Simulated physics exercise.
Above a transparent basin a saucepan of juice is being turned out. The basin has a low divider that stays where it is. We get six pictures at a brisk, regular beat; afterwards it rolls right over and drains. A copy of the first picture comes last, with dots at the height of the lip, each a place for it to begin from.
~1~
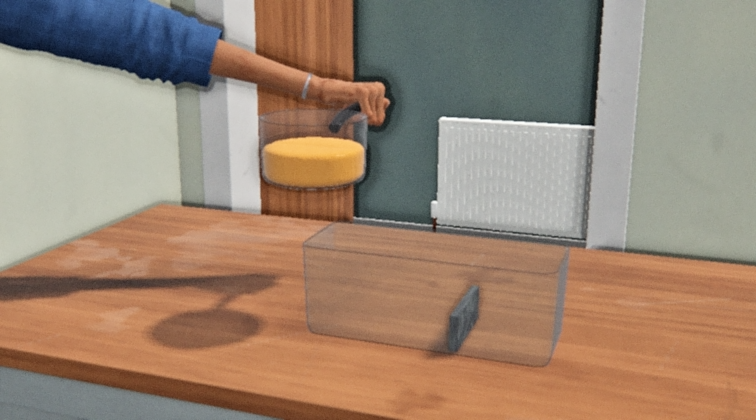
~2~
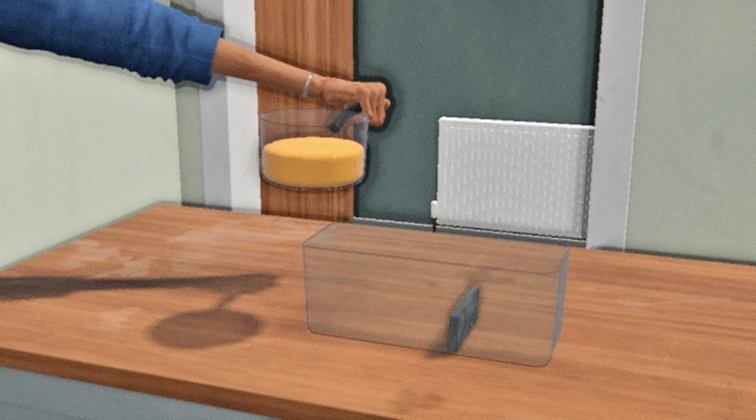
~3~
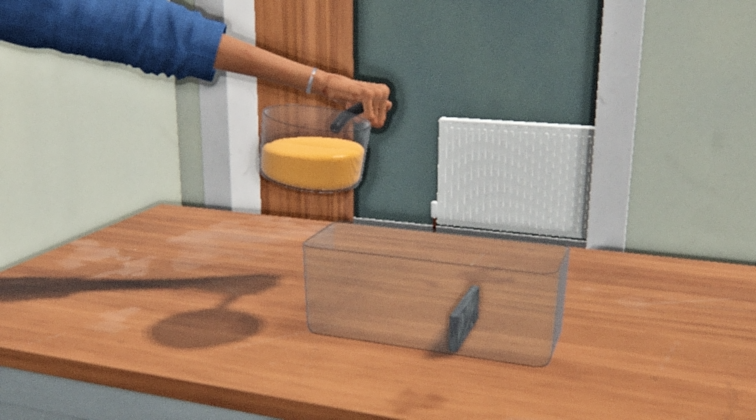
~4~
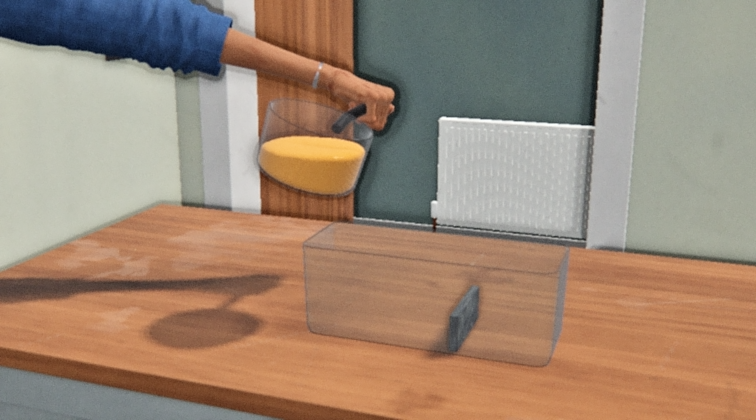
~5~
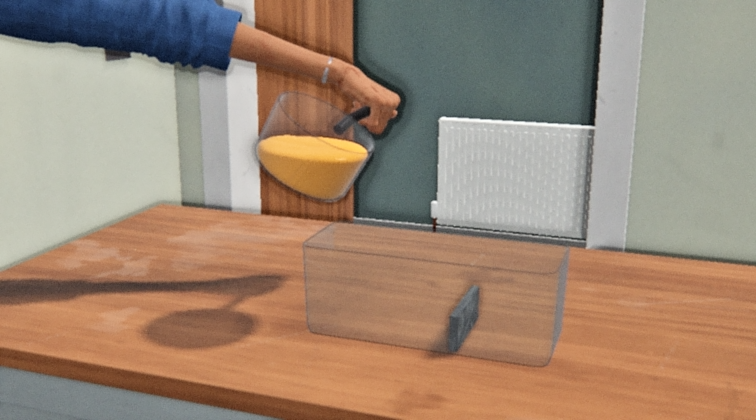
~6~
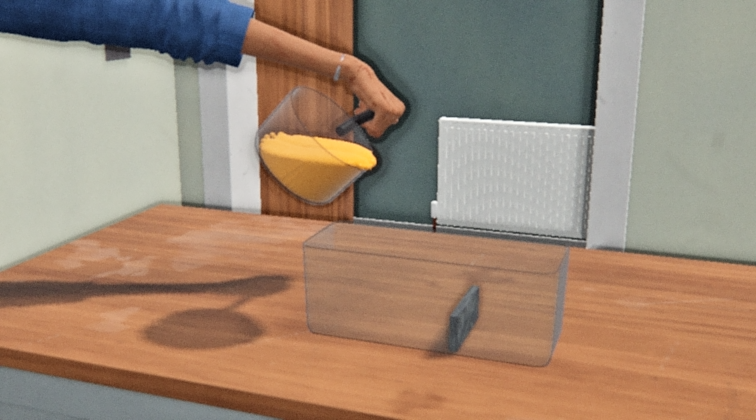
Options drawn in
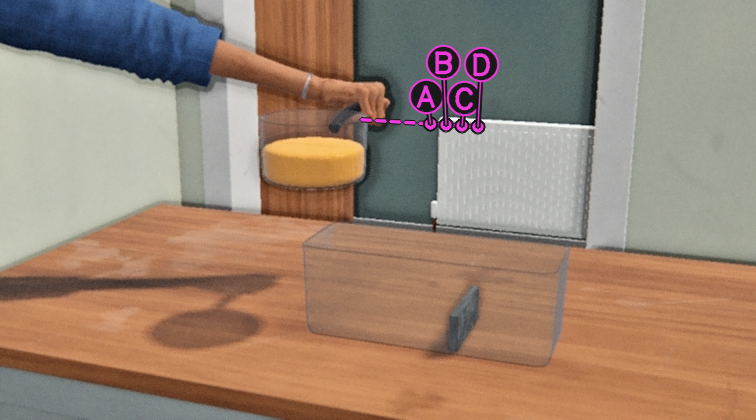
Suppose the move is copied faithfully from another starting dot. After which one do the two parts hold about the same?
I would pick dot B.
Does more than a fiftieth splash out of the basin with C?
No.
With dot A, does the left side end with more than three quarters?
No.
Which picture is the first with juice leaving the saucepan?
In picture 6.
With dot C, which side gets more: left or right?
The right side.
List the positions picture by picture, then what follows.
Upright, lip at (361, 119); basin from (308, 330) to (551, 367); top of the wall at (465, 300); nothing has left yet, in the first frame.
Tipped about 2°, lip at (362, 121); nothing has left yet, in the second frame.
Tipped about 8°, lip at (365, 127); nothing has left yet, in the third frame.
Tipped about 18°, lip at (368, 137); nothing has left yet, in the fourth frame.
Tipped about 31°, lip at (369, 150); nothing has left yet, in the fifth frame.
Tipped about 45°, lip at (368, 165); juice is over the lip, down to (368, 165), in the sixth frame.
In magenta, A at (430, 123); B at (446, 124); C at (461, 125); D at (477, 126).
Choosing A, about 69 % ends left of the wall and 31 % right of it.
Choosing B, about 47 % ends left of the wall and 53 % right of it.
Choosing C, about 31 % ends left of the wall and 69 % right of it.
Choosing D, about 9 % ends left of the wall and 90 % right of it.
